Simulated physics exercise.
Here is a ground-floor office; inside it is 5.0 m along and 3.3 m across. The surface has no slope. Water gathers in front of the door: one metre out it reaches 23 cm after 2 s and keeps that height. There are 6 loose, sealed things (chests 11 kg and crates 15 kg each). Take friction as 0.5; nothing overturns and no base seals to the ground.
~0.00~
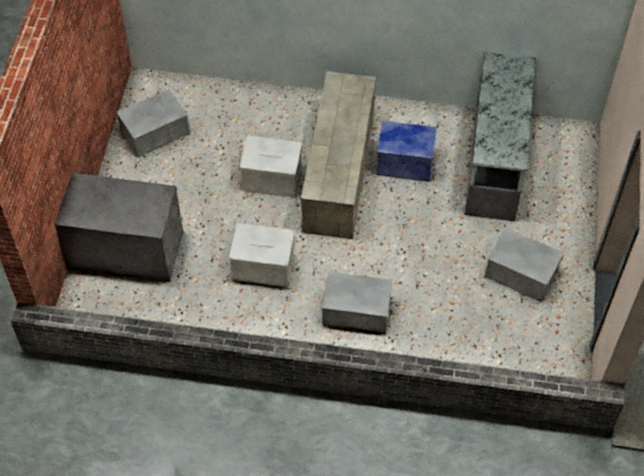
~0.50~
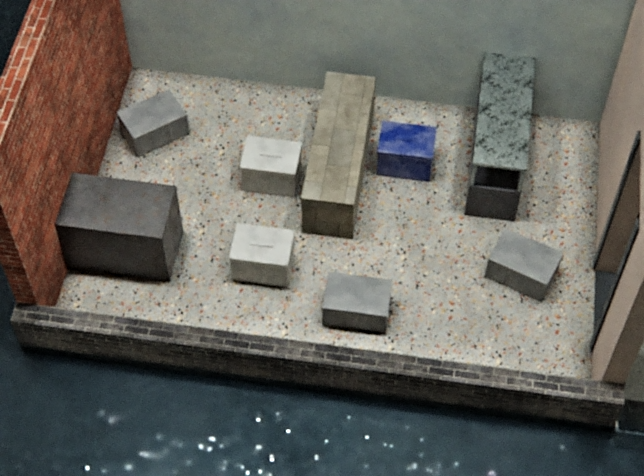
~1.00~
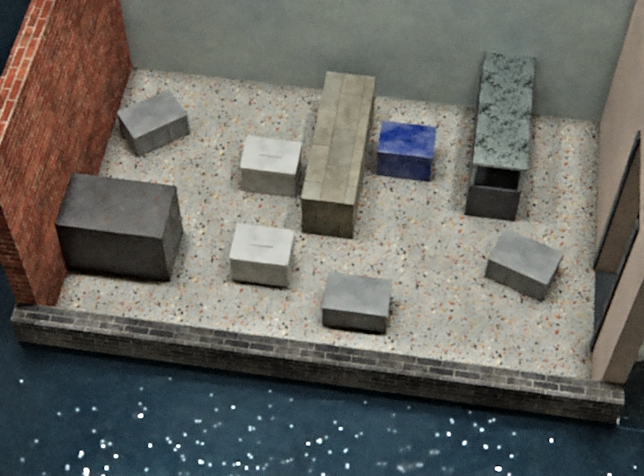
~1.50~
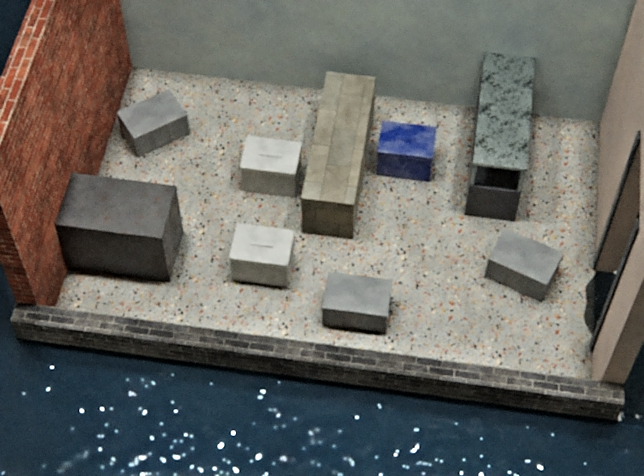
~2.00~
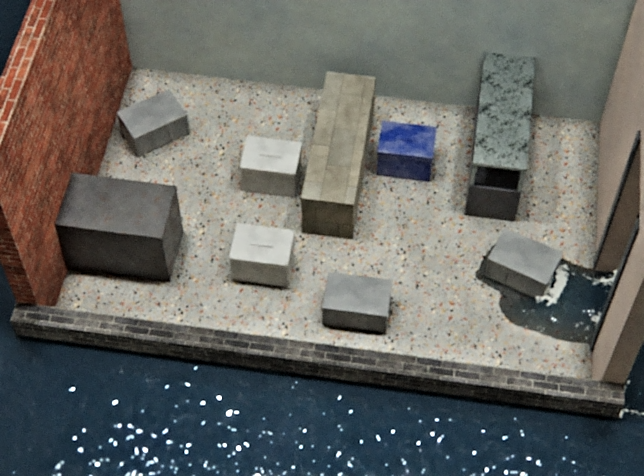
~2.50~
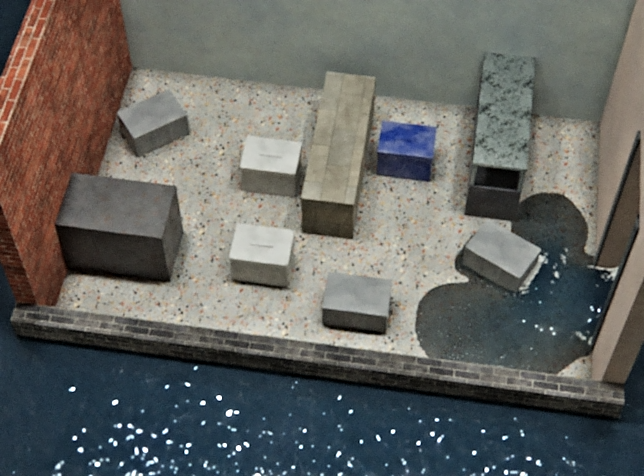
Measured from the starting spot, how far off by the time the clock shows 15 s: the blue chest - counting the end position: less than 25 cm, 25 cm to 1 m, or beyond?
Blue chest slides a little.
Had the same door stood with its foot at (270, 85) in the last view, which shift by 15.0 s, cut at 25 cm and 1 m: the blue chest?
In that case the blue chest slides a little.
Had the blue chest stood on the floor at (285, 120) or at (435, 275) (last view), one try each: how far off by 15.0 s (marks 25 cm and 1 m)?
In turn: It slides a little; it ends far away.
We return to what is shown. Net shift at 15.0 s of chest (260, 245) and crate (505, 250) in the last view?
In that order: 200 cm, 400 cm.
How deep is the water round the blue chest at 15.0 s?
Roughly 12 cm.
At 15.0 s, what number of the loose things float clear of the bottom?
I count 6.
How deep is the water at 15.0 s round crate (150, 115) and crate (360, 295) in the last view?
Roughly 12 and 15 cm.
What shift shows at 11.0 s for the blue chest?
About 30 cm.
After 3.5 s the blue chest is near (407, 139), 0.0 m from its start, aground; 0 afloat.
After 6.8 s the blue chest is near (447, 108), 0.6 m from its start, afloat; 3 afloat.
After 11.0 s the blue chest is near (404, 116), 0.3 m from its start, afloat; 6 afloat.
After 15.0 s the blue chest is near (415, 182), 0.6 m from its start, afloat; 6 afloat.
